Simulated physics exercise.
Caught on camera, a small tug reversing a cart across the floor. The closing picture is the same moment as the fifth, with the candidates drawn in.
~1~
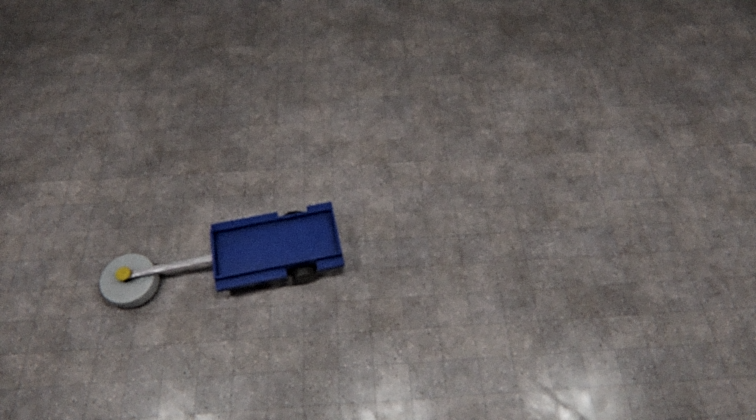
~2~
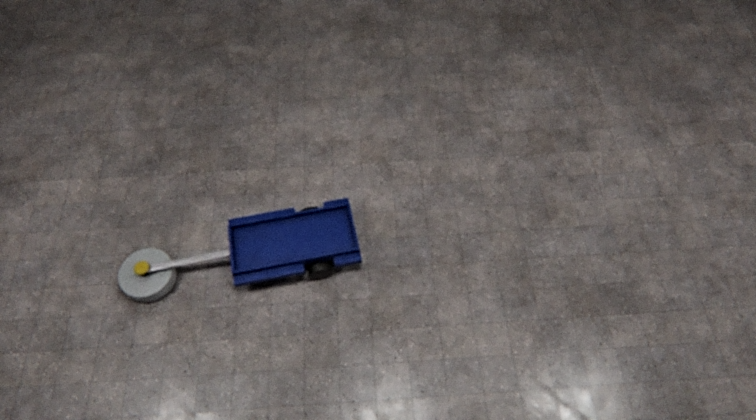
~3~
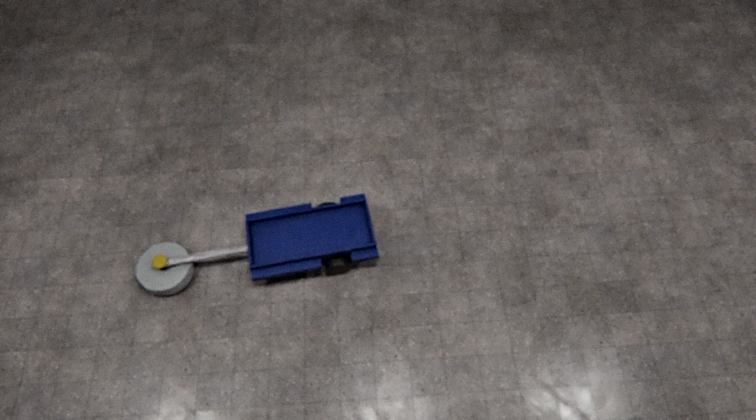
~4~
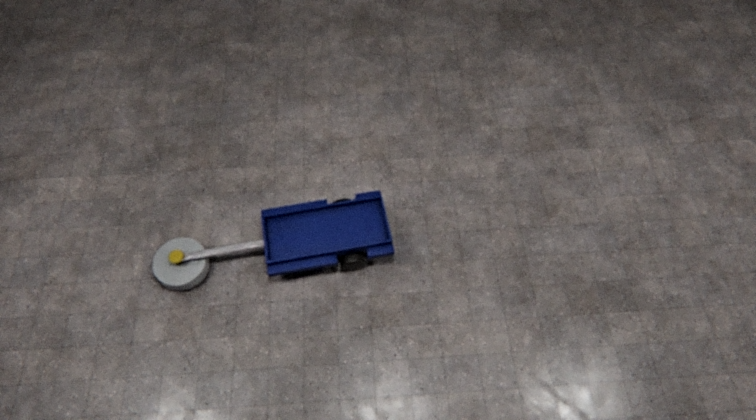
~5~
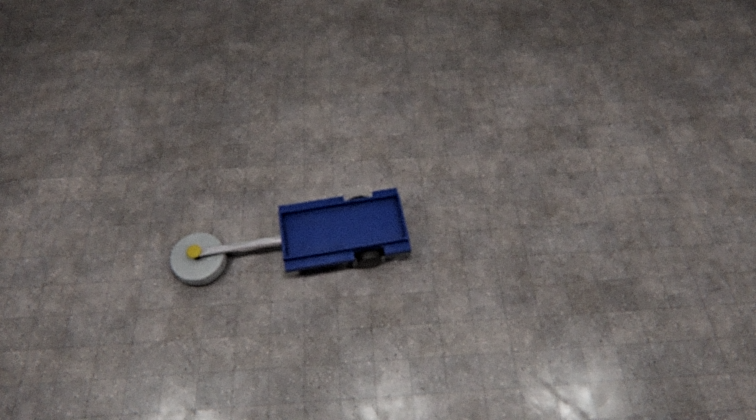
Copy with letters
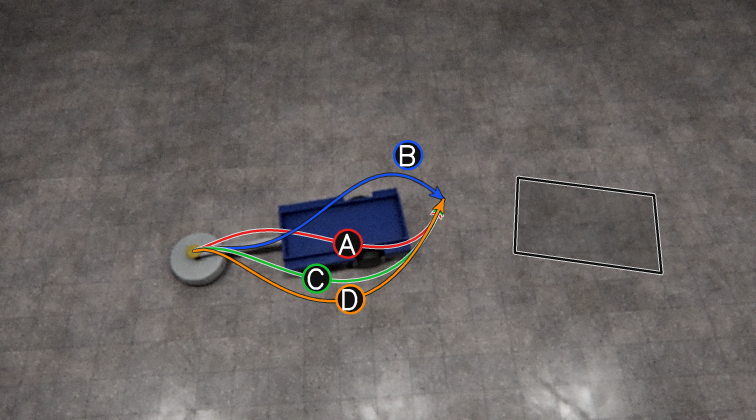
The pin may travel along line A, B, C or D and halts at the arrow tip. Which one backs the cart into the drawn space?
The robot should drive B.
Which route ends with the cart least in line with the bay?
Route D.
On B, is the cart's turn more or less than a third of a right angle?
Less.
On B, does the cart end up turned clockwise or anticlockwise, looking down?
On that route, clockwise.
On the marked copy, A from (194, 251) via (329, 240) to (442, 205); B from (194, 251) via (323, 210) to (443, 199); C from (194, 251) via (337, 281) to (443, 202); D from (194, 251) via (340, 301) to (443, 199); the bay at (586, 223).
Following B. Soon after the start, robot (294, 239), cart (437, 210).
Later, robot (372, 186), cart (512, 204).
In the end, robot (442, 206), cart (590, 221); the cart stands in the bay.
As for the rest, A leaves the cart at (581, 180), out of the bay; C leaves the cart at (538, 125), out of the bay; D leaves the cart at (509, 107), out of the bay.
